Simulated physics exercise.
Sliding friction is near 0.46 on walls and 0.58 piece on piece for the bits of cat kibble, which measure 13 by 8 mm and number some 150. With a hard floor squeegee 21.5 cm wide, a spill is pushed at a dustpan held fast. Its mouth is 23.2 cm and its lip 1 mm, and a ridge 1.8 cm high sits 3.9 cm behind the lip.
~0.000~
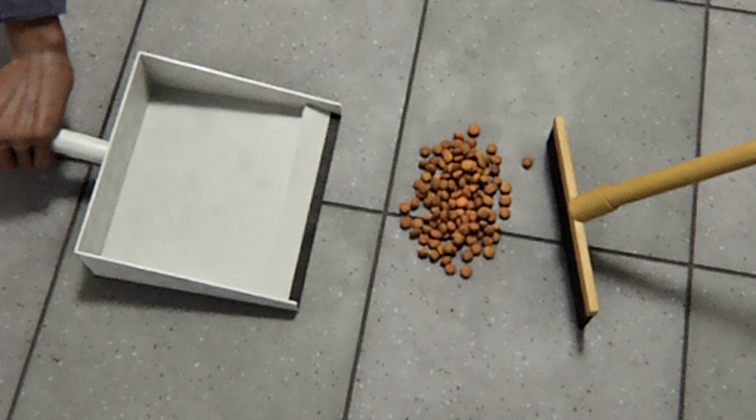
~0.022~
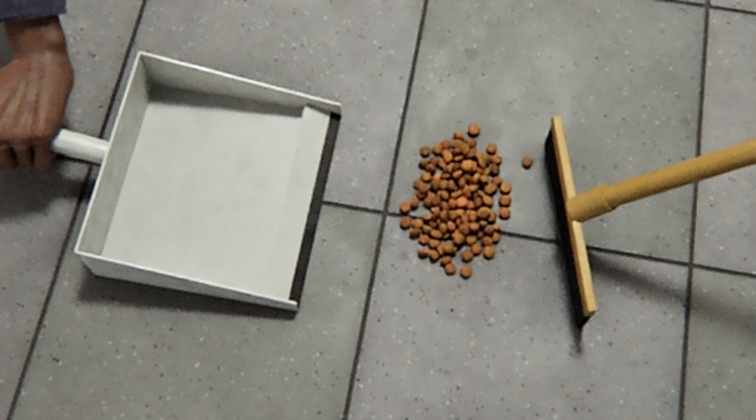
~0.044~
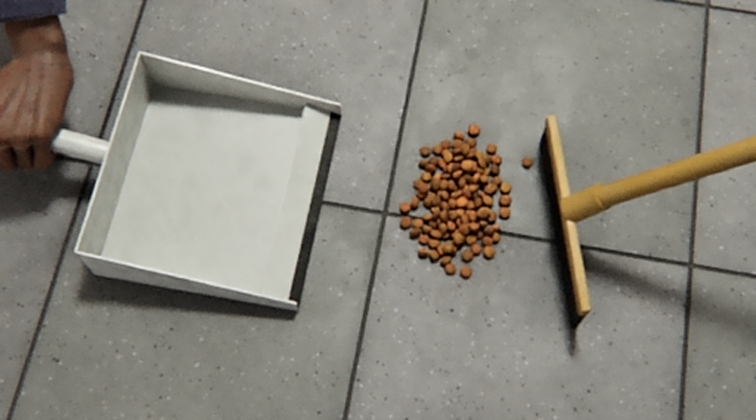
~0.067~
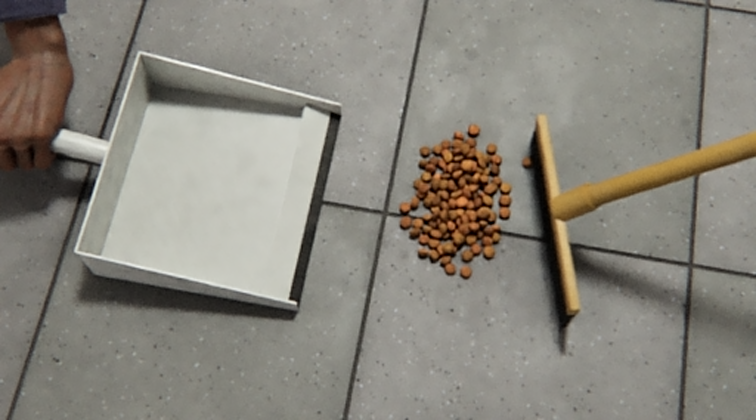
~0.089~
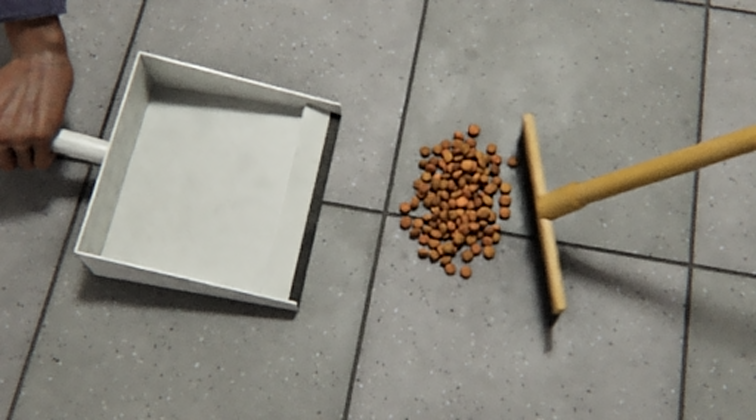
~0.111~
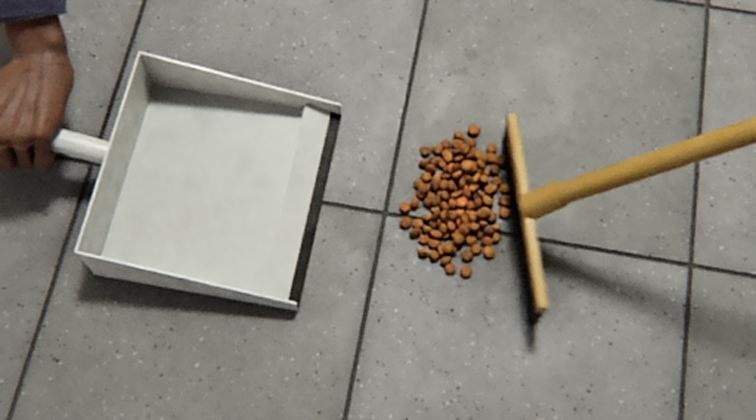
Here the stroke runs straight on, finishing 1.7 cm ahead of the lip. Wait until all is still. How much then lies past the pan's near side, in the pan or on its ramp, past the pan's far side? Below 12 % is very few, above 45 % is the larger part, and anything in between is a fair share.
Past the pan's near side: Very few, in the pan or on its ramp: A fair share, past the pan's far side: Very few.
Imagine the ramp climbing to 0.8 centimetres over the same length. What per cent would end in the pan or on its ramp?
It would be roughly 35 percent.
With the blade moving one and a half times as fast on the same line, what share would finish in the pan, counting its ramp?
Share: Near 50 %.
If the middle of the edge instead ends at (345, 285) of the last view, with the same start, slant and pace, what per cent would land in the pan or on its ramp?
Some 20 per cent.
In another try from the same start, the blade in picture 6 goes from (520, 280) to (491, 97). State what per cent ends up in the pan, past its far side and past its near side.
Split: Pan = 30, far = 10, near = 0.
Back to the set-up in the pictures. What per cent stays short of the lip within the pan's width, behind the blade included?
Some 65 per cent of them end up there.
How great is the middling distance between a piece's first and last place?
That distance is around 14 cm.
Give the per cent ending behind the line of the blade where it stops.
5 %.
Then, at 0.23 s, middle of the blade 12 cm from the lip; 0 % over the lip, far side 5 %, near side 0 %.
After 0.31 s, middle of the blade 6 cm from the lip; 0 % over the lip, far side 5 %, near side 0 %.
After 0.52 s, middle of the blade 5 cm from the lip; 25 % over the lip, far side 5 %, near side 0 %.
By 1.0 s all is still; near side 0 %, pan 25 %, far side 5 %, in front of the lip or behind the blade 65 %.
